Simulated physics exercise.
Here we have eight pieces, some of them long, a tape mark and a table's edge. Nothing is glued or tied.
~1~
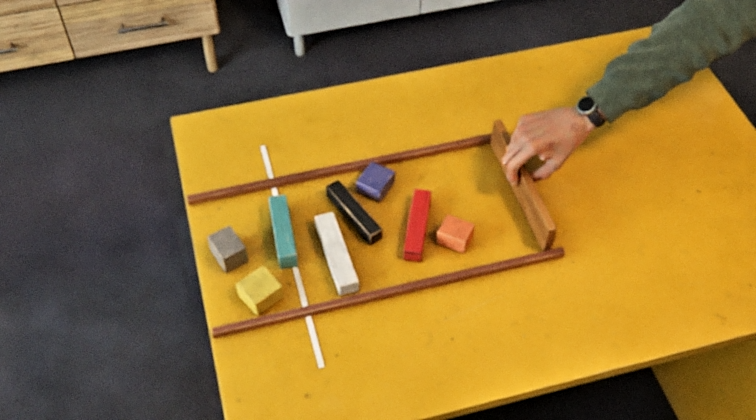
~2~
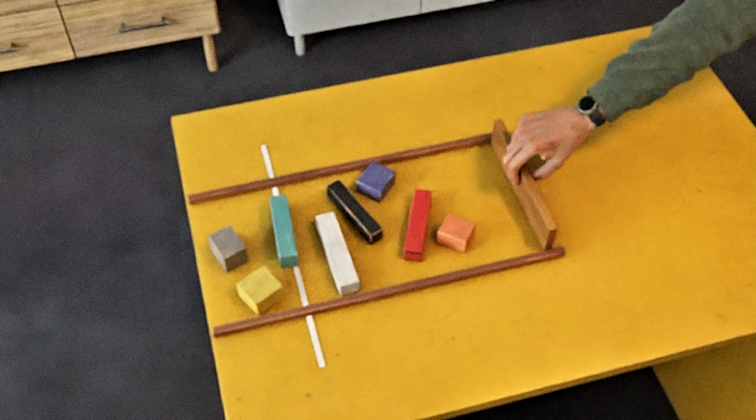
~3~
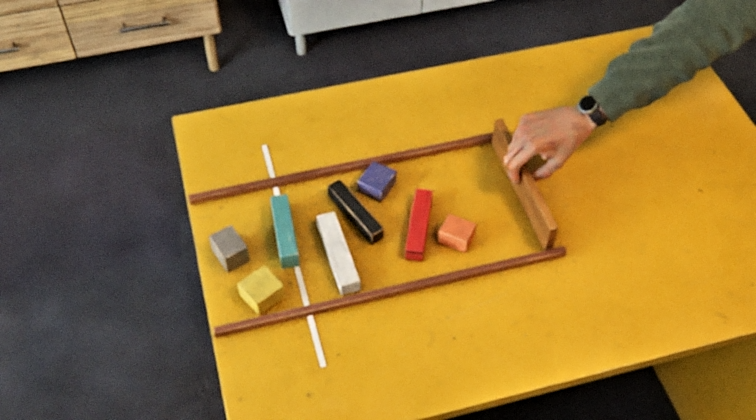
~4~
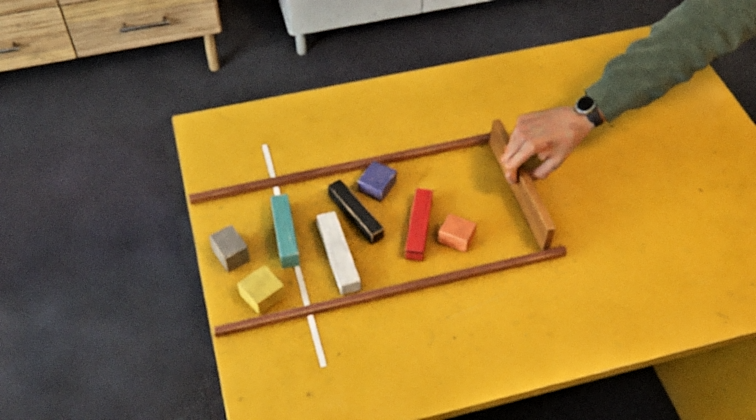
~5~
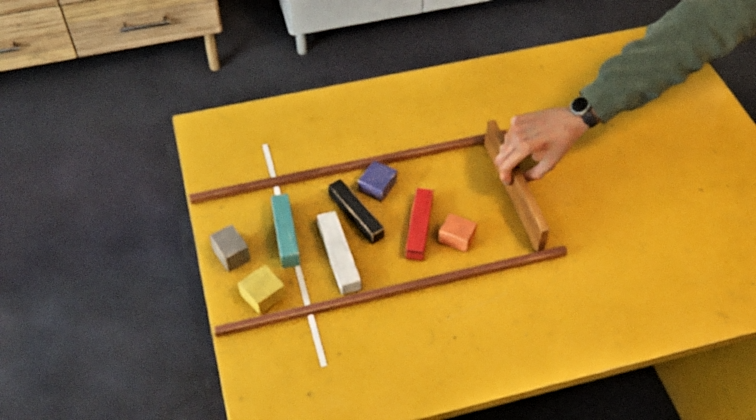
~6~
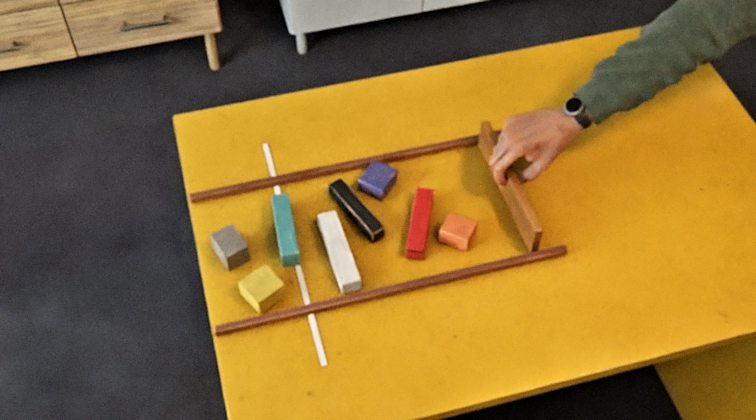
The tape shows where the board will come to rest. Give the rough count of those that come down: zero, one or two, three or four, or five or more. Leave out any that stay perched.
In the end the number that fall off is one or two.
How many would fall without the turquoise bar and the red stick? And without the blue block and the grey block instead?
The counts: 0 and 0.
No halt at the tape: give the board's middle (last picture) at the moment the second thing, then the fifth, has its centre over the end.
Its middle is around (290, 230) and later (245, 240).
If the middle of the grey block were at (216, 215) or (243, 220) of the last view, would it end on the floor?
In that order, it is kept; survives.
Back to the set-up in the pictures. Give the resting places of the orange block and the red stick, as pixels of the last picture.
First (282, 278), then (267, 250).
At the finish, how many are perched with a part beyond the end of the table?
That would be 2.
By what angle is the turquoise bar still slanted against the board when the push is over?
Roughly 5° out of line.
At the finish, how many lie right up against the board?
That makes 3.
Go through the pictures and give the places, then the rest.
Grey block (228, 249); yellow block (260, 291); turquoise bar (283, 231); board (521, 184); tape (289, 246), in the first frame.
Yellow block (261, 290); black stick (355, 212), in the second frame.
Turquoise bar (285, 231); blue block (377, 182), in the third frame.
Grey block (230, 249); board (520, 183), in the fourth frame.
Yellow block (263, 289); red stick (420, 223), in the fifth frame.
Grey block (231, 248); yellow block (263, 289); turquoise bar (286, 229); board (509, 185); tape (292, 244), in the sixth frame.
Early on, none off yet; grey block at rest near (231, 248); yellow block at rest near (263, 289); turquoise bar at rest near (286, 229).
A while later, none off yet; grey block travelled a little near (215, 250); yellow block travelled about its own width near (242, 290); turquoise bar travelled about its own width near (236, 240).
Finally, the number that fall off is one or two; lost, grey block.
